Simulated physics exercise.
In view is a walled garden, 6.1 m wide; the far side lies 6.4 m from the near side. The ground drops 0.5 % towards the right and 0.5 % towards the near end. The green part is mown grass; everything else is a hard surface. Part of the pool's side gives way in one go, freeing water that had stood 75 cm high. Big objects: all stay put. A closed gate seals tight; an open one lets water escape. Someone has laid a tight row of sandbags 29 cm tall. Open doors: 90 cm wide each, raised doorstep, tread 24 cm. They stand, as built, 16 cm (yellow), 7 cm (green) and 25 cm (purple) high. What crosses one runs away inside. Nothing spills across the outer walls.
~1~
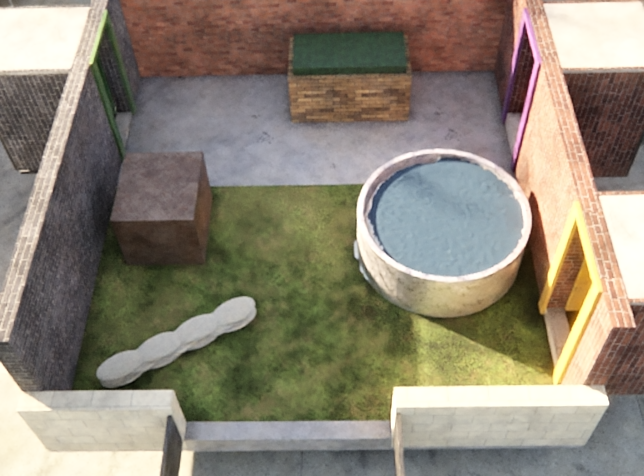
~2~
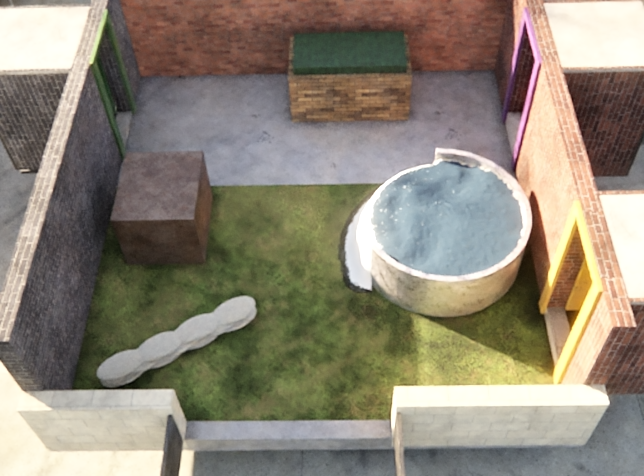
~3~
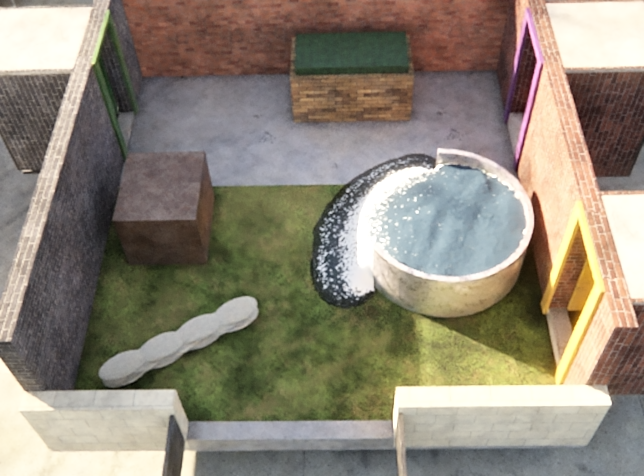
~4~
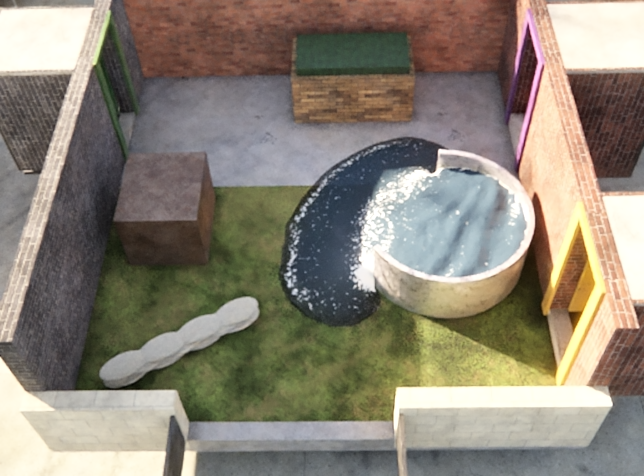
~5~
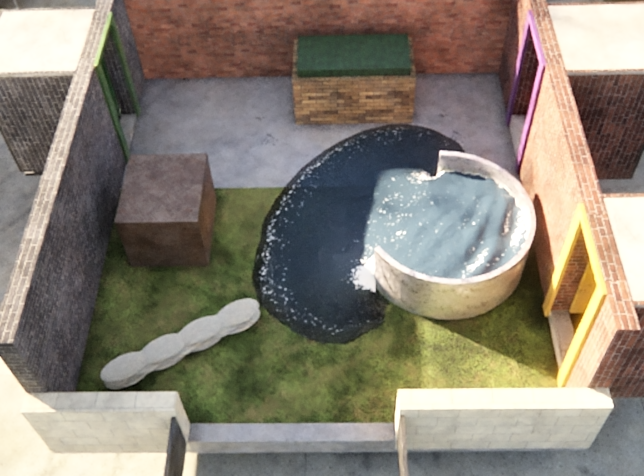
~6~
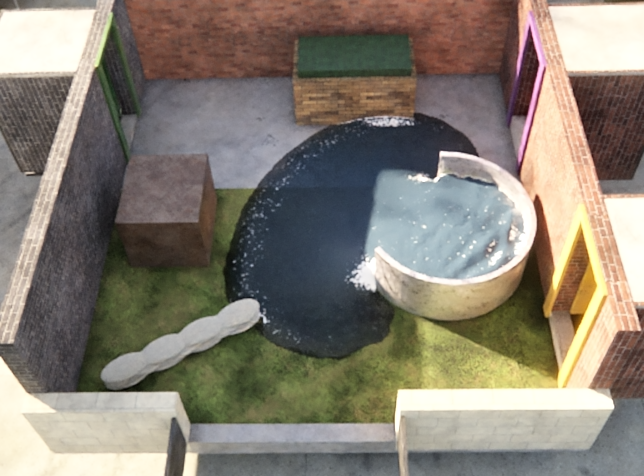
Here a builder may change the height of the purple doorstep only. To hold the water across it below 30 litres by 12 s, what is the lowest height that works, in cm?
Close to 6.5 cm is just enough.
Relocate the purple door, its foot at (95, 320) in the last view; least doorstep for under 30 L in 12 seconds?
About 8.5 cm.
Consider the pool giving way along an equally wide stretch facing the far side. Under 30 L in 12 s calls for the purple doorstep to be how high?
At least roughly 21 centimetres tall.
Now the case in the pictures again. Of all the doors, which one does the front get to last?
The yellow door.
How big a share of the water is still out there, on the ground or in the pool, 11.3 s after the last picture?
Some 82 per cent remains.
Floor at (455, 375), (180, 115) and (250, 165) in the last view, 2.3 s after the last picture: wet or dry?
Untouched; soaked; soaked.
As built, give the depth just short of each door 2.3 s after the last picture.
Before yellow it's 0 cm, before green 23 cm, before purple 8 cm.
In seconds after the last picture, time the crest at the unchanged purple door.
The level tops out around 6.0 s.
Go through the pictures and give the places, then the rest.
Still water, 75 cm deep, in the pool at (443, 215); the purple door at (520, 96) is dry, in the first frame.
The front is at (352, 284), 0.3 m from the gap at (372, 209); 0.5 m2 of floor is wet, 75 cm left at the back, in the second frame.
Water pours out at (373, 212) and has run 0.7 m, to (318, 281); about 11 cm deep outside, 75 cm at the back, in the third frame.
Water pours out at (374, 214) and has run 1.2 m, to (285, 279); about 10 cm deep outside, 74 cm at the back, in the fourth frame.
Water pours out at (375, 216) and has run 1.5 m, to (260, 284); about 9 cm deep outside, 66 cm at the back, in the fifth frame.
Water pours out at (376, 217) and has run 1.9 m, to (230, 278); about 8 cm deep outside, 61 cm at the back; 0.7 m in a straight line remain to the purple door at (525, 99), in the sixth frame.
Then, 0.7 s after the last picture water covers 50 % of the floor, deepest (30 cm) near (223, 227); it has not reached the purple door.
Then, 2.3 s after the last picture water covers 75 % of the floor, deepest (30 cm) near (140, 111); 8 cm at the purple door, 0 litres in over its 25 cm doorstep.
Then, 11.3 s after the last picture water covers 95 % of the floor, deepest (10 cm) near (407, 78); 8 cm at the purple door, 0 litres in over its 25 cm doorstep.
At the purple door as built, the water peaked near 12 cm, 6.1 s after the last picture.
Run again over the same 12 s with other heights there, 41 litres in over 6 cm, 8 litres over 8.5 cm. The limit of 30 litres is kept from about 6.5 cm up.
